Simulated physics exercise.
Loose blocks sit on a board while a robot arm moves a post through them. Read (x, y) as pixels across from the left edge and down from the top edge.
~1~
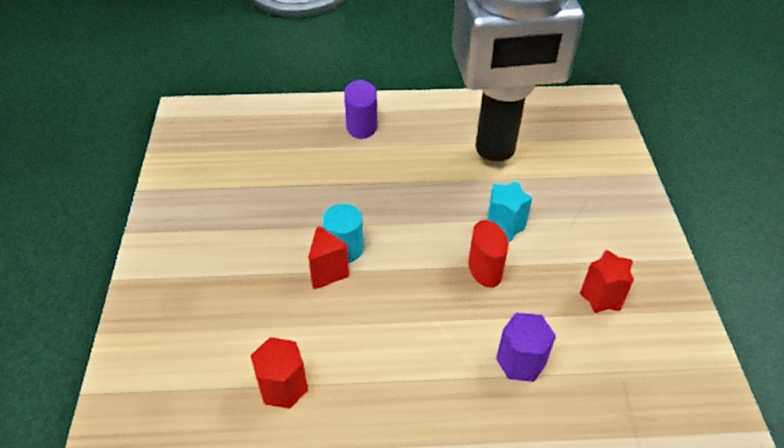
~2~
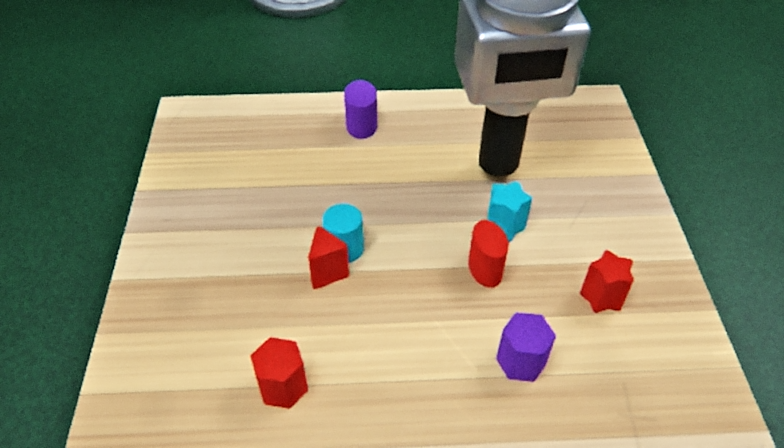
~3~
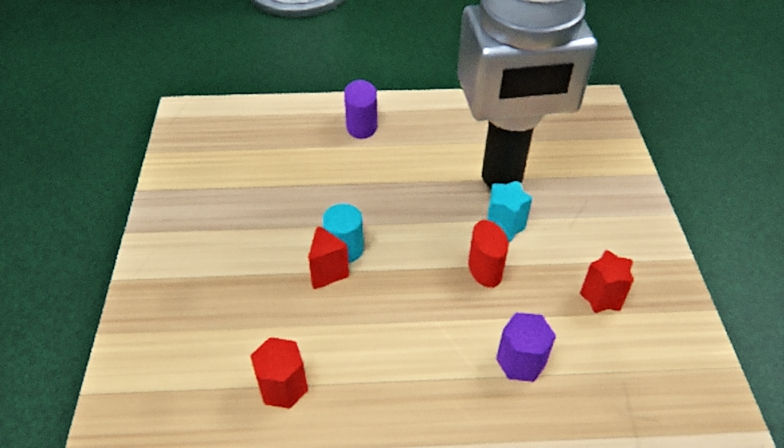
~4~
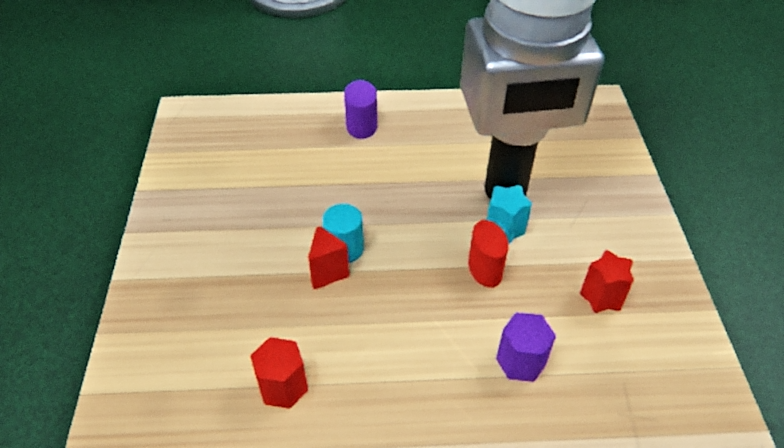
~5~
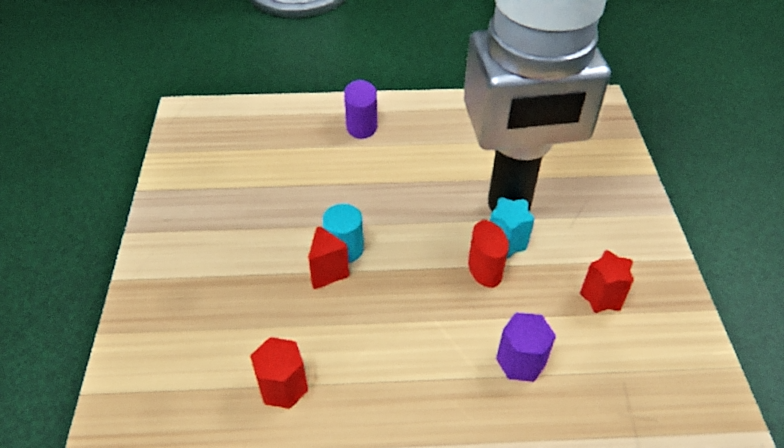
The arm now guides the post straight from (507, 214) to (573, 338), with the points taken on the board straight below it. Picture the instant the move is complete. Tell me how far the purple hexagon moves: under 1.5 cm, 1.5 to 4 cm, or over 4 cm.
It ends within 1.5 cm of its spot.
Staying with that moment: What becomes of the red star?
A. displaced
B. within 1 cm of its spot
Choice B: Within 1 cm of its spot.
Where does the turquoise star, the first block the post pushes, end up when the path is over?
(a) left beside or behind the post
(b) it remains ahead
The correct letter is a.
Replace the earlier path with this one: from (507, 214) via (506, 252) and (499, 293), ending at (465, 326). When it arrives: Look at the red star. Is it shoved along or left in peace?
The red star will stay where it stands.
The first path, step by step. One third of the way, post at (530, 243); red oval at (483, 249); turquoise star at (525, 252), turned 15° clockwise.
Two thirds of the way, post at (552, 283); red oval at (483, 249); turquoise star at (527, 283), turned 45° clockwise.
At the end, post at (577, 328); red oval at (483, 249); turquoise star at (527, 291), turned 75° clockwise; purple hexagon still; red star still.
